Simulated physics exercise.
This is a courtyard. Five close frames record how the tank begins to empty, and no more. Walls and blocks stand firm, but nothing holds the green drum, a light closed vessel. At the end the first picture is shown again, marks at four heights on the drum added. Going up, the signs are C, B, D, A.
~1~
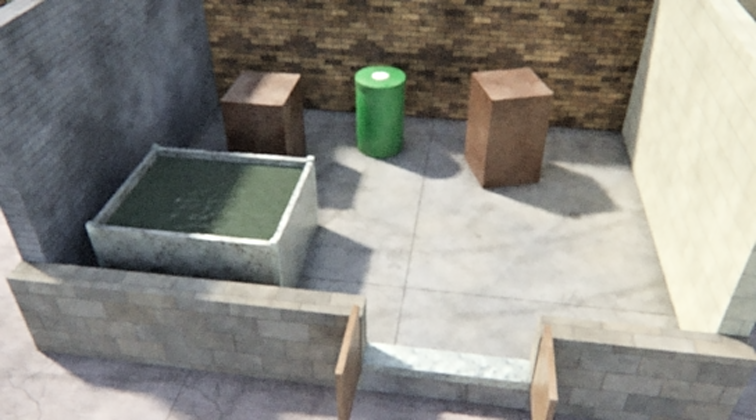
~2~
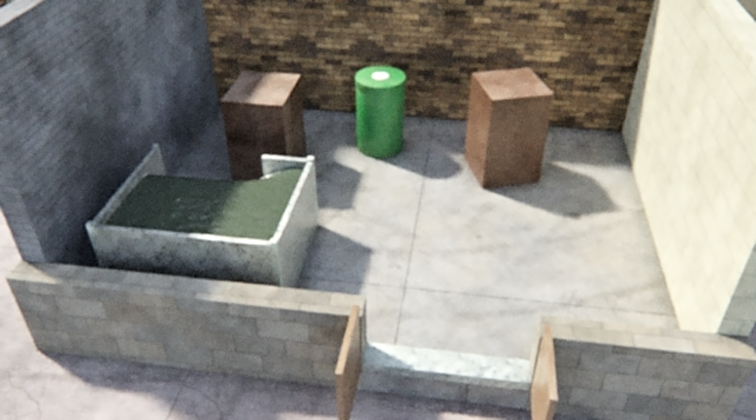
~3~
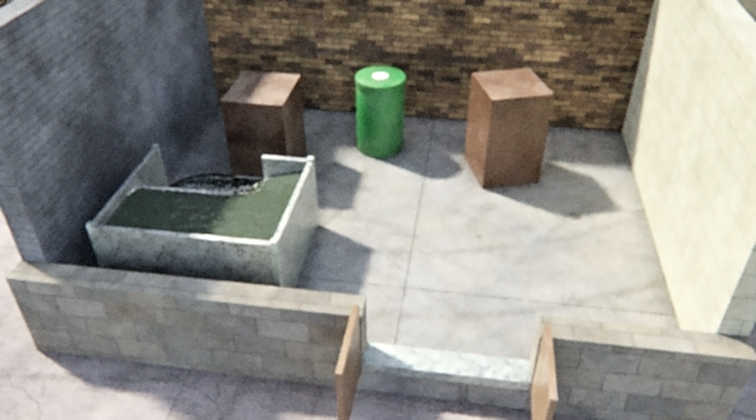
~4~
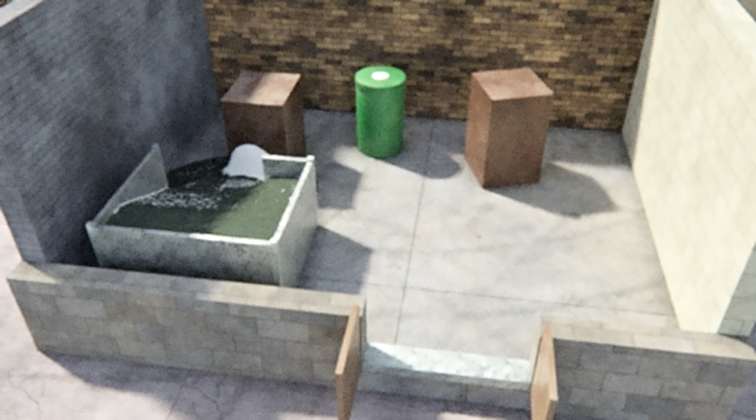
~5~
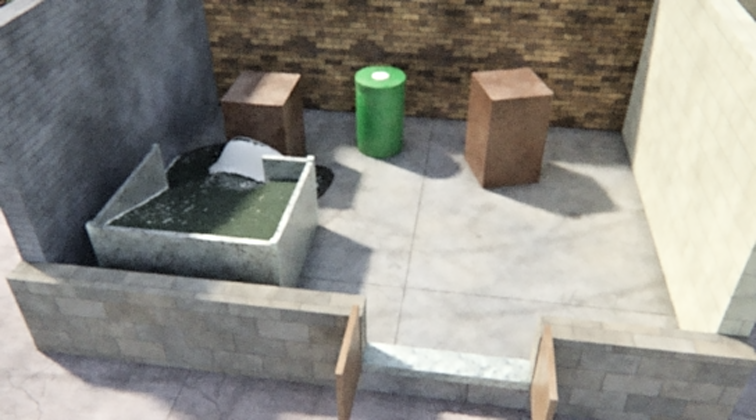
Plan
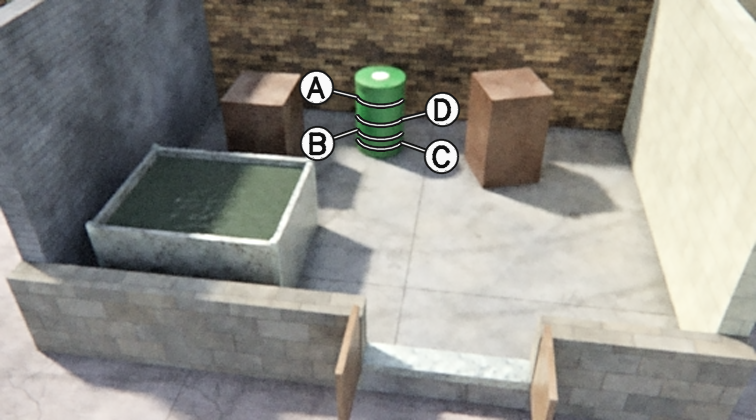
A walled courtyard with a green drum, where the tank's back wall opens and water pours out behind it, darkening the ground.
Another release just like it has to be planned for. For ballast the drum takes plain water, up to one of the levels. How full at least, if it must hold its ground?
The limit is B.
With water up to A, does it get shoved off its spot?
No, that is safe.
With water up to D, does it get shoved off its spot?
No, not at all.
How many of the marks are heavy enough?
Three of them.
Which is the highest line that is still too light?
Line C.
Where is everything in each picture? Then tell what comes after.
Lid of the green drum at (380, 77); tank full, its middle at (210, 198); open gate at (451, 310).
Water covers 2 % of the ground, mostly out of sight from here.
Water covers 5 % of the ground, mostly out of sight from here.
Water covers 7 % of the ground, mostly out of sight from here.
Lid of the green drum at (380, 77); water covers 9 % of the ground, mostly out of sight from here.
On the marked copy, A at (377, 106); B at (377, 139); C at (377, 149); D at (377, 125); from the bottom up C, B, D, A.
With A, it does not move.
With B, it does not move.
With C, it is pushed about its own width away.
With D, it does not move.
